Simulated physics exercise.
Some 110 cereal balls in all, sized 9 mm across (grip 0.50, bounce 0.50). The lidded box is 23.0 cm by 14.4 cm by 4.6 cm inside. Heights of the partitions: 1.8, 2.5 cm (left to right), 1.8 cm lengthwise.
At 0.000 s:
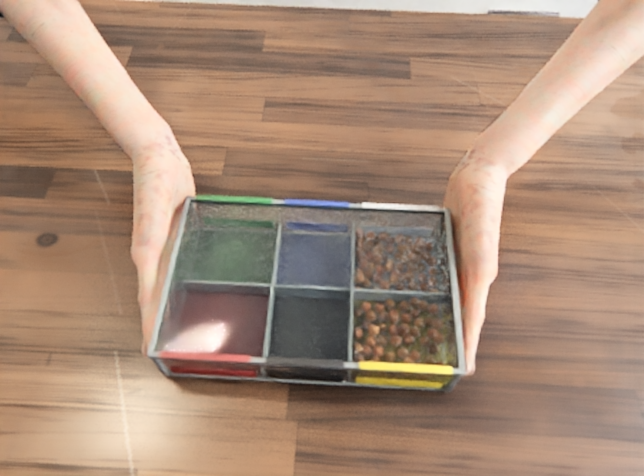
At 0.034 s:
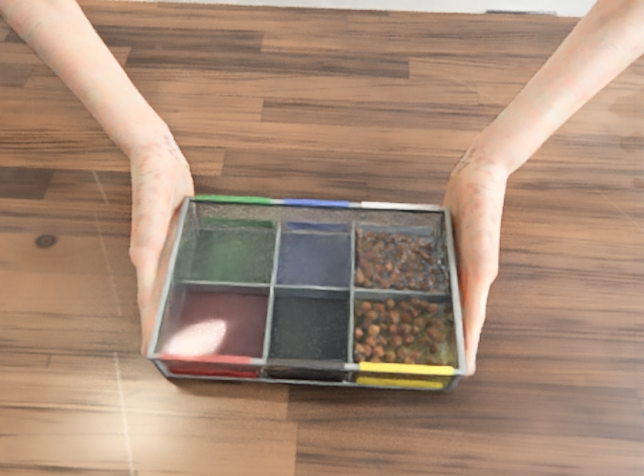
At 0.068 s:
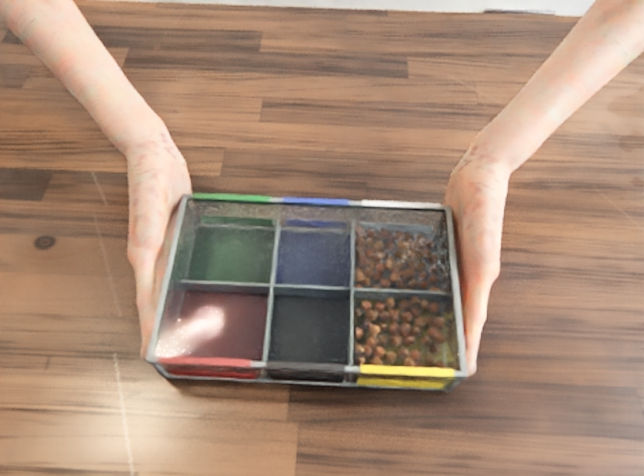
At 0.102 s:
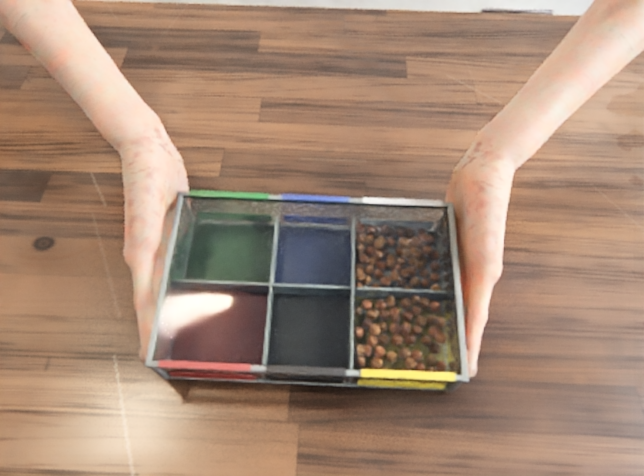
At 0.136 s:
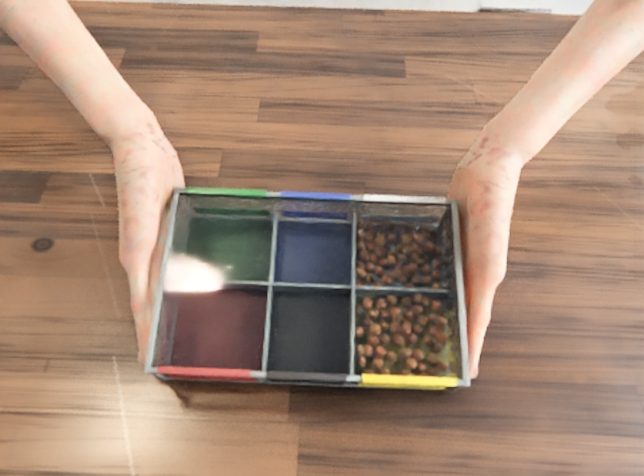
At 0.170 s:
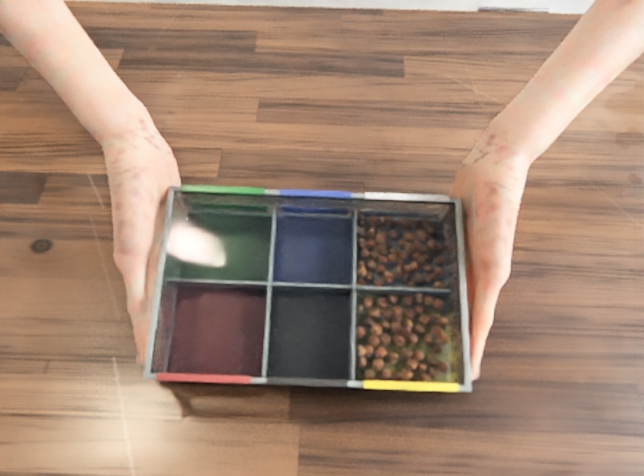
Two hands hold a divided, lidded box of brown balls and gradually tilt it.
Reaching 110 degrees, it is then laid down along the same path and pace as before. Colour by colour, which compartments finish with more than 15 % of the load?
Red: No, blue: No, green: No, yellow: Yes, white: No, black: No.
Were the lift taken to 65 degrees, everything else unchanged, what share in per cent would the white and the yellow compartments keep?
Then white would end with 50 per cent and yellow with 50 per cent.
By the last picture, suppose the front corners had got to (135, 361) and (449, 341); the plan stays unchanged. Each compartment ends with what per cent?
It comes out as red at 70 percent, blue at 0 percent, green at 25 percent, yellow at 5 percent, white at 0 percent and black at 5 percent.
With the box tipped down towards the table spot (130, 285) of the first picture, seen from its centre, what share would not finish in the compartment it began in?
About 100 per cent.
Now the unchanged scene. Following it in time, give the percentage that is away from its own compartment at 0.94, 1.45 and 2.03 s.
In order: 25, then 55, then 55.
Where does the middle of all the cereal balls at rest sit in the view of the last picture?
At about (402, 358).
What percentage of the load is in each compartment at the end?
Red 0 / blue 0 / green 0 / yellow 90 / white 0 / black 10, all in percent.
After 0.94 s, tilt 110 degrees; yellow 65 %, white 30 %, black 5 %.
After 1.45 s, tilt 49 degrees; yellow 90 %, black 10 %.
After 2.03 s, tilt 0 degrees; yellow 90 %, black 10 %.
By 2.4 s all is still; red 0 %, blue 0 %, green 0 %, yellow 90 %, white 0 %, black 10 %.
